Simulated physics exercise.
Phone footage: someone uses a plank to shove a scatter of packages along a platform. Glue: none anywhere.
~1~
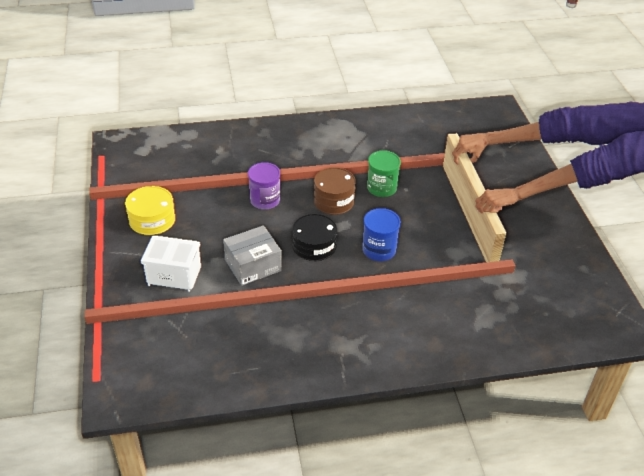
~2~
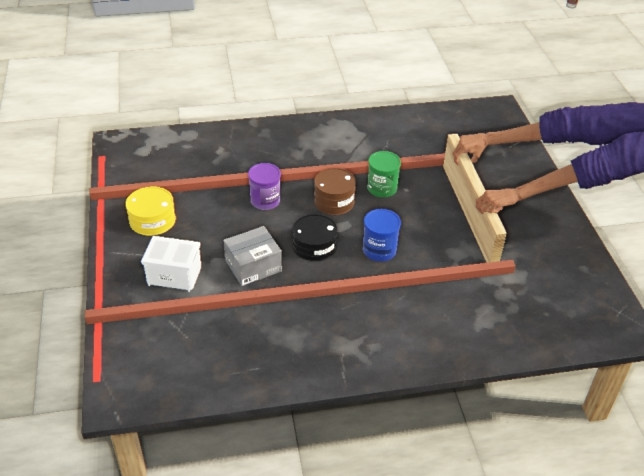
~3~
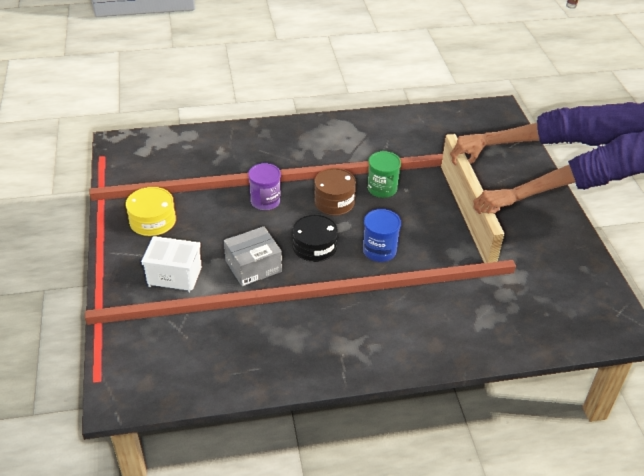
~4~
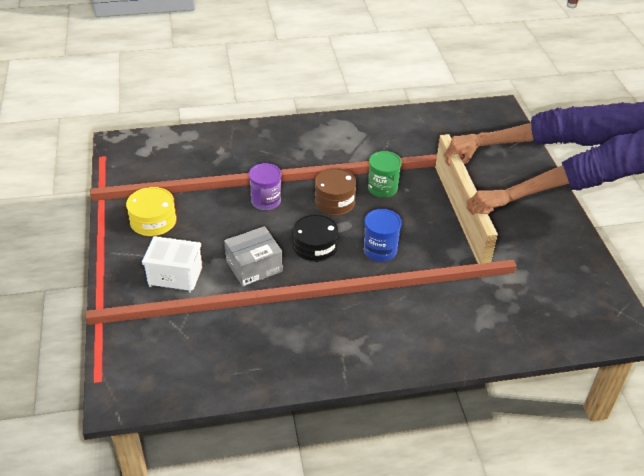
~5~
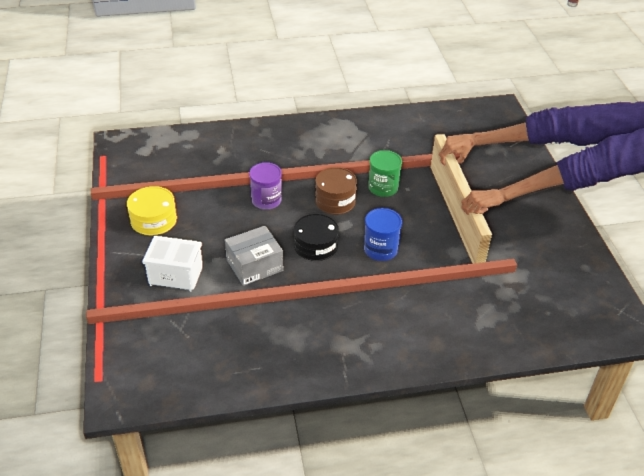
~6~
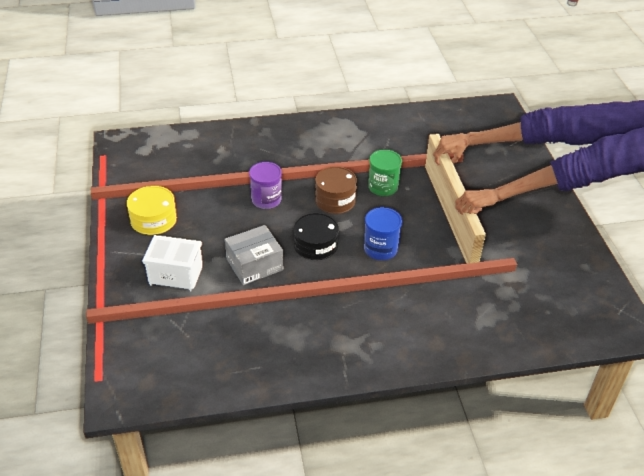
On a dark tabletop with two reddish rails and a red line of tape at the left, eight colourful containers sit scattered while two purple-sleeved arms hold a wooden plank at the right. The hands keep the plank still at first, then slide it slightly left, without touching the containers, which stay in place.
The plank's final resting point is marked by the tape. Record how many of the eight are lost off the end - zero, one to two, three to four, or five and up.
When it halts, more than four of them have come off.
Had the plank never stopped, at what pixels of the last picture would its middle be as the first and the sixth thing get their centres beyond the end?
The middle is near (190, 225) first and near (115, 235) after.
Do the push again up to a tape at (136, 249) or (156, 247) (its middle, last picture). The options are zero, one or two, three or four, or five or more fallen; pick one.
The first spot gives either three or four, the second gives just one or two.
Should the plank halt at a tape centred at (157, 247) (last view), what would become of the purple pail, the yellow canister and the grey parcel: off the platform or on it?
Note: Purple pail stays up top / yellow canister falls away / grey parcel stays up top.
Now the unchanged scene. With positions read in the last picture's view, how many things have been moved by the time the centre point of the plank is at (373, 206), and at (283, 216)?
3, then 6.
A little later, none off yet; yellow canister at rest near (152, 210); white tote at rest near (174, 263); grey parcel at rest near (254, 255).
Next, none off yet; yellow canister shifted a little near (137, 213); white tote shifted about its own width near (124, 270); grey parcel shifted well along near (172, 278).
When it is over, the number that fall off is five or more; down, green pail, blue pail, brown canister, black canister, purple pail, grey parcel, white tote and yellow canister.
